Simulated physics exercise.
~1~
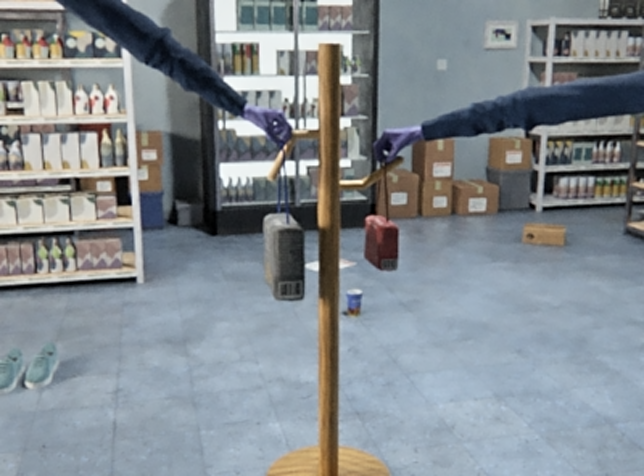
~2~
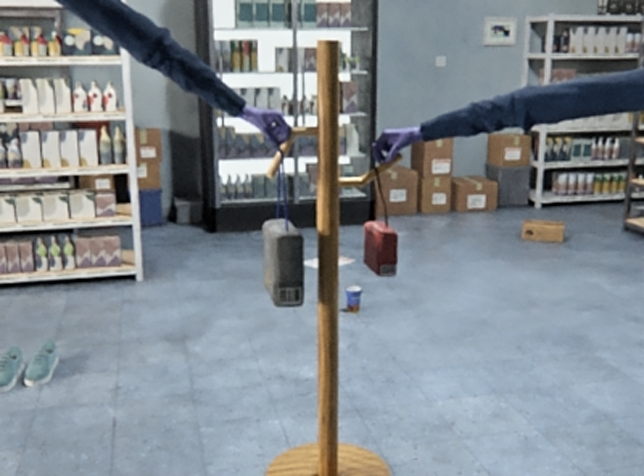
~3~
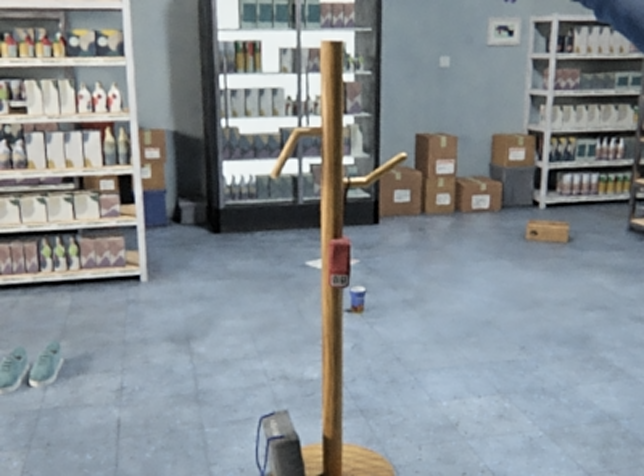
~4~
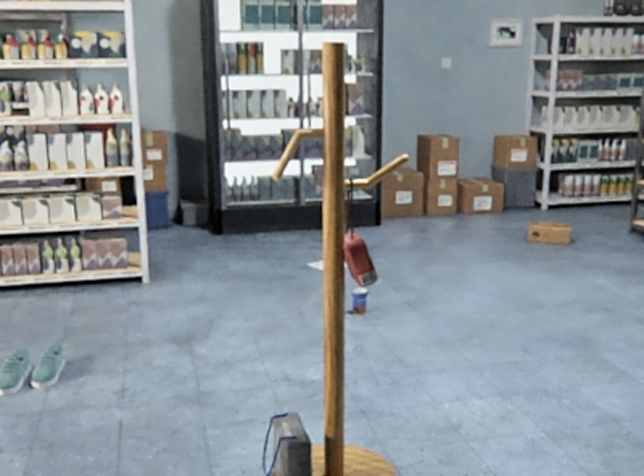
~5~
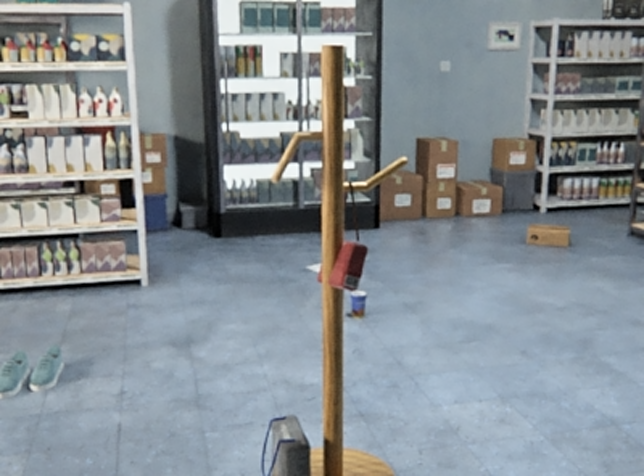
Two gloved hands hanging a grey bag and red pouch on a wooden post, the bag dropping, the pouch swinging from its peg.
